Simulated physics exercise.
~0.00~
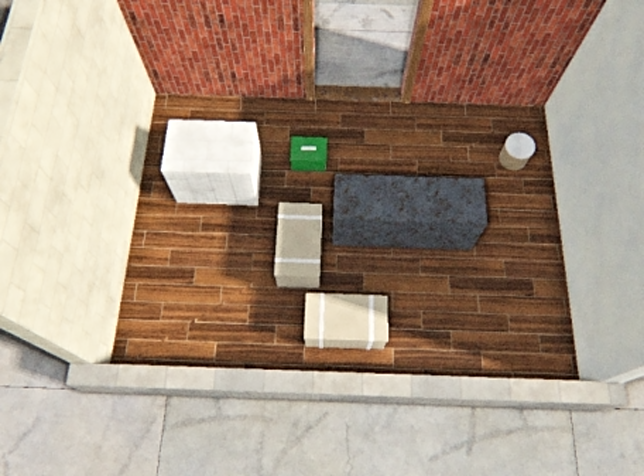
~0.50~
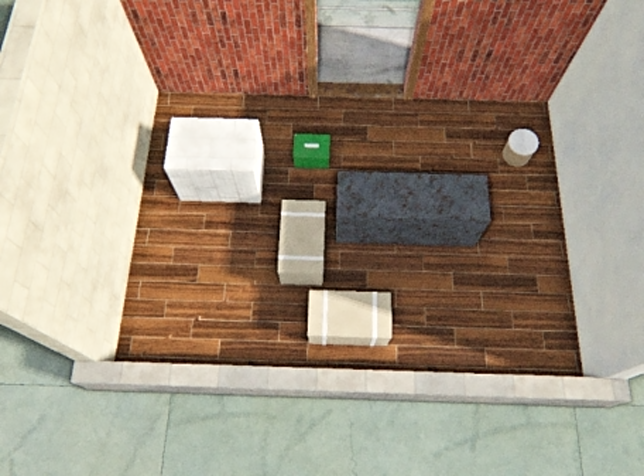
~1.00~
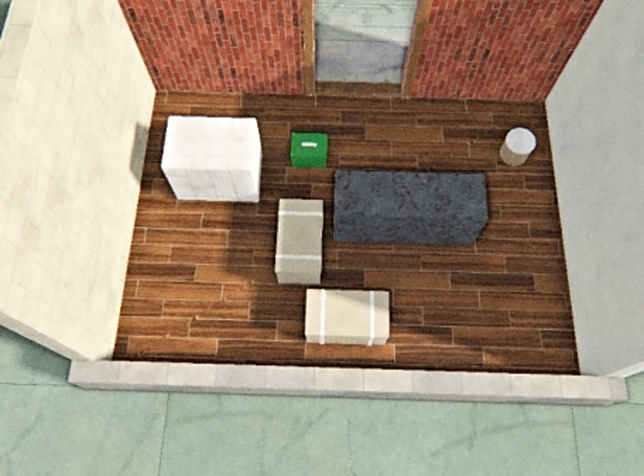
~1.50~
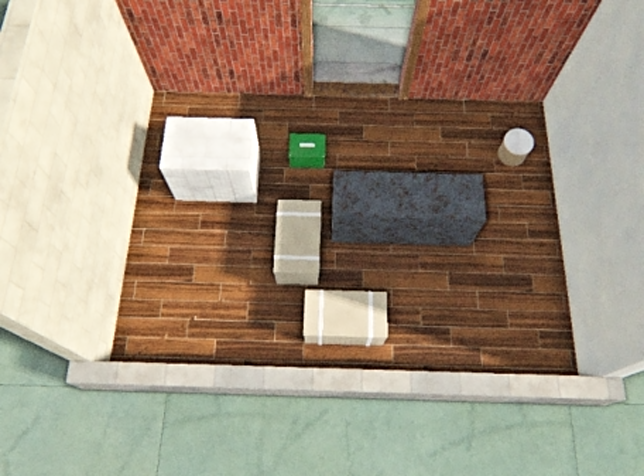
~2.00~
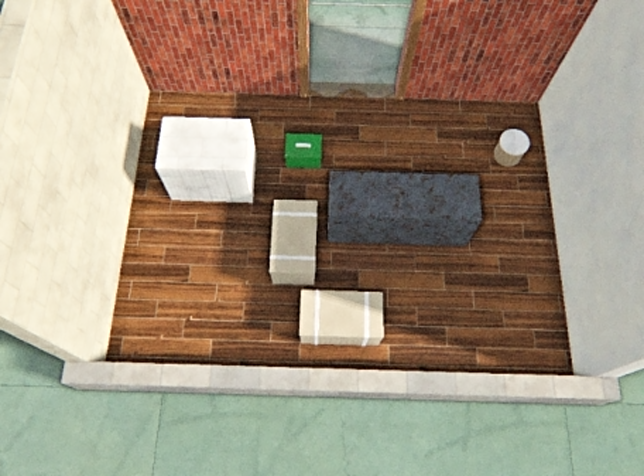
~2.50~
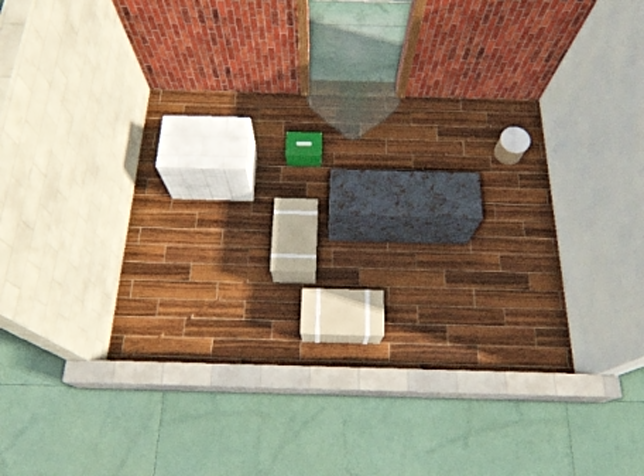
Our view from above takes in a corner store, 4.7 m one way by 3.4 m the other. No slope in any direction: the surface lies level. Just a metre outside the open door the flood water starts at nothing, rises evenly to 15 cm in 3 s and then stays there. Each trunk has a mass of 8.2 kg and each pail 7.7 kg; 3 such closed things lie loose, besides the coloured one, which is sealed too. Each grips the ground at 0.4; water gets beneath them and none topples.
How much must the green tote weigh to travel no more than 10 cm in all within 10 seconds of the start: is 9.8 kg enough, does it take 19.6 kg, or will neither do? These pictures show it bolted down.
I'd wager only the heavier choice works.
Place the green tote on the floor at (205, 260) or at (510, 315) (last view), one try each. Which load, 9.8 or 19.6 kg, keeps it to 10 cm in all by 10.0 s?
In order: Even the lighter mass works; even the lighter mass works.
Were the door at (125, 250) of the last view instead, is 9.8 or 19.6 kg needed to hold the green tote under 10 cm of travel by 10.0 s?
The answer is that the lesser mass suffices.
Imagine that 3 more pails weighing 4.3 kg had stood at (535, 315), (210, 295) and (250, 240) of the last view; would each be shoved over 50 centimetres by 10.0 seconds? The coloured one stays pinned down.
In the order given, within the mark, then within the mark, and last within the mark.
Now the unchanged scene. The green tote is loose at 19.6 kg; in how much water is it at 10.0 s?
Depth: Approx. 8 cm.
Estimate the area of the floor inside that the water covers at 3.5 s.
I'd estimate close to 2.0 m2.
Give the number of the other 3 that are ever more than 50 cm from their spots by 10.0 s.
All told, that gives 0.
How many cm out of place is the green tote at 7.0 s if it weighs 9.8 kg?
About 120 cm.
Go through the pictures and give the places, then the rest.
The green tote at (309, 149), on the bottom; water covers 0.0 m2; 0 of 4 have shifted, in the first picture.
The green tote at (312, 146), on the bottom; 0.0 m2 under water; 0 of 4 have shifted, in the second picture.
The green tote at (309, 145), on the bottom; water covers 0.0 m2; 0 of 4 have shifted, in the third picture.
The green tote at (307, 146) rests on the ground; 0.0 m2 under water; 0 of 4 have shifted, in the fourth picture.
The green tote at (303, 146) rests on the ground; 0.0 m2 under water; 0 of 4 have shifted, in the fifth picture.
The green tote at (304, 144) rests on the ground; water covers 0.4 m2; 0 of 4 have shifted, in the sixth picture.
After 3.5 s the green tote would be 0 cm from its start with 9.8 kg and 0 cm from its start with 19.6 kg; 3 cm of water round it then.
After 4.5 s the green tote would be 26 cm from its start with 9.8 kg and 0 cm from its start with 19.6 kg; 5 cm of water round it then.
After 7.0 s the green tote would be 112 cm from its start with 9.8 kg and 0 cm from its start with 19.6 kg; 6 cm of water round it then.
After 10.0 s the green tote would be 119 cm from its start with 9.8 kg and 0 cm from its start with 19.6 kg; 8 cm of water round it then.
